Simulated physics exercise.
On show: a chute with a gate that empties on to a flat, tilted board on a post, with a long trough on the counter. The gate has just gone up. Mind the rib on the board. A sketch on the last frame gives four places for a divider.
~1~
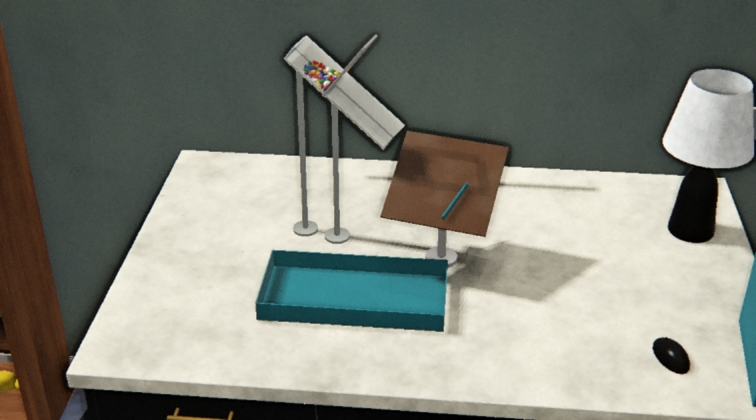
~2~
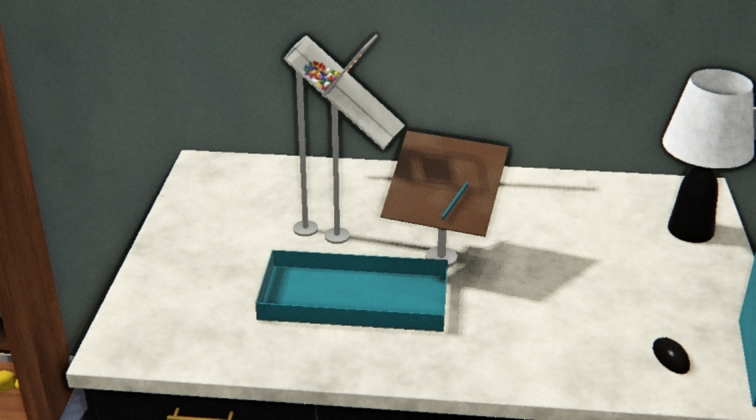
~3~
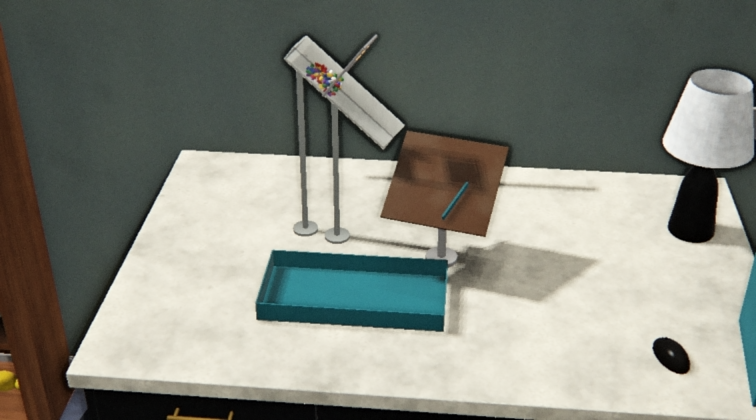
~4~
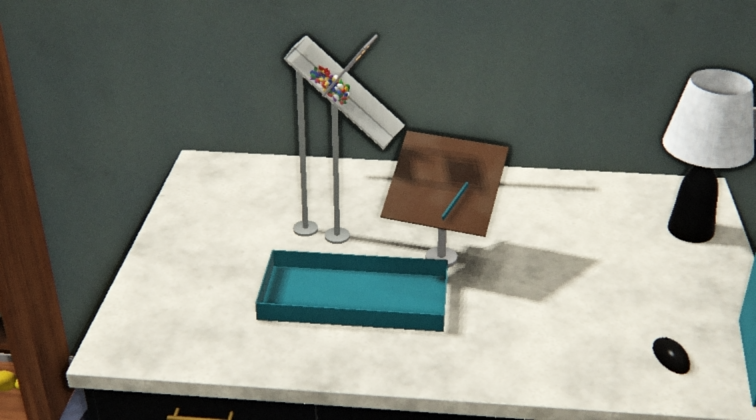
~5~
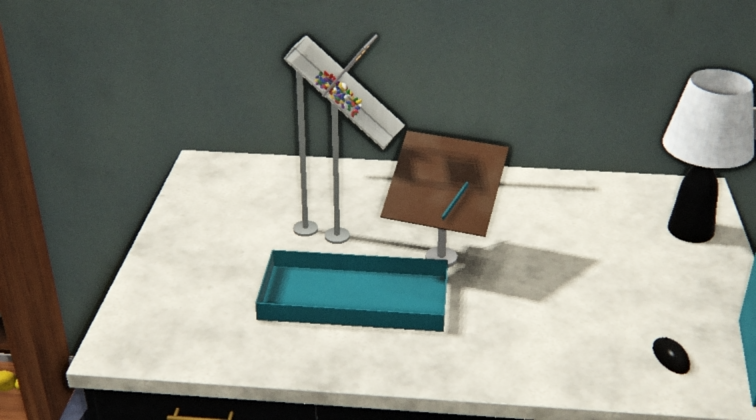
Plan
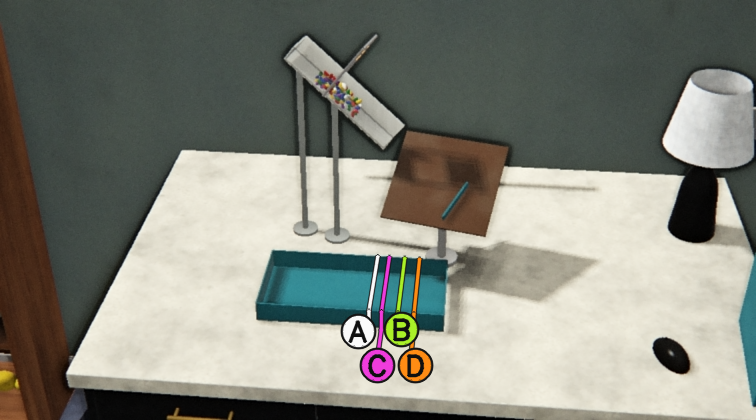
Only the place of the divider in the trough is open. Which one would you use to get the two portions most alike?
Take D.
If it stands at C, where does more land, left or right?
More lands on the right.
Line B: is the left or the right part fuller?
The right side.
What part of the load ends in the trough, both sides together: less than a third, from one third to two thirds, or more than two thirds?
More than two thirds.
On the marked copy, line A crosses the front rim at (369, 310); line B crosses the front rim at (398, 312); line C crosses the front rim at (381, 311); line D crosses the front rim at (414, 313).
Choosing A, of what is caught, just a few on the left of the divider, almost all on the right.
Choosing B, of what is caught, about a tenth on the left of the divider, almost all on the right.
Choosing C, of what is caught, just a few on the left of the divider, almost all on the right.
Choosing D, of what is caught, roughly a third on the left of the divider, roughly two thirds on the right.
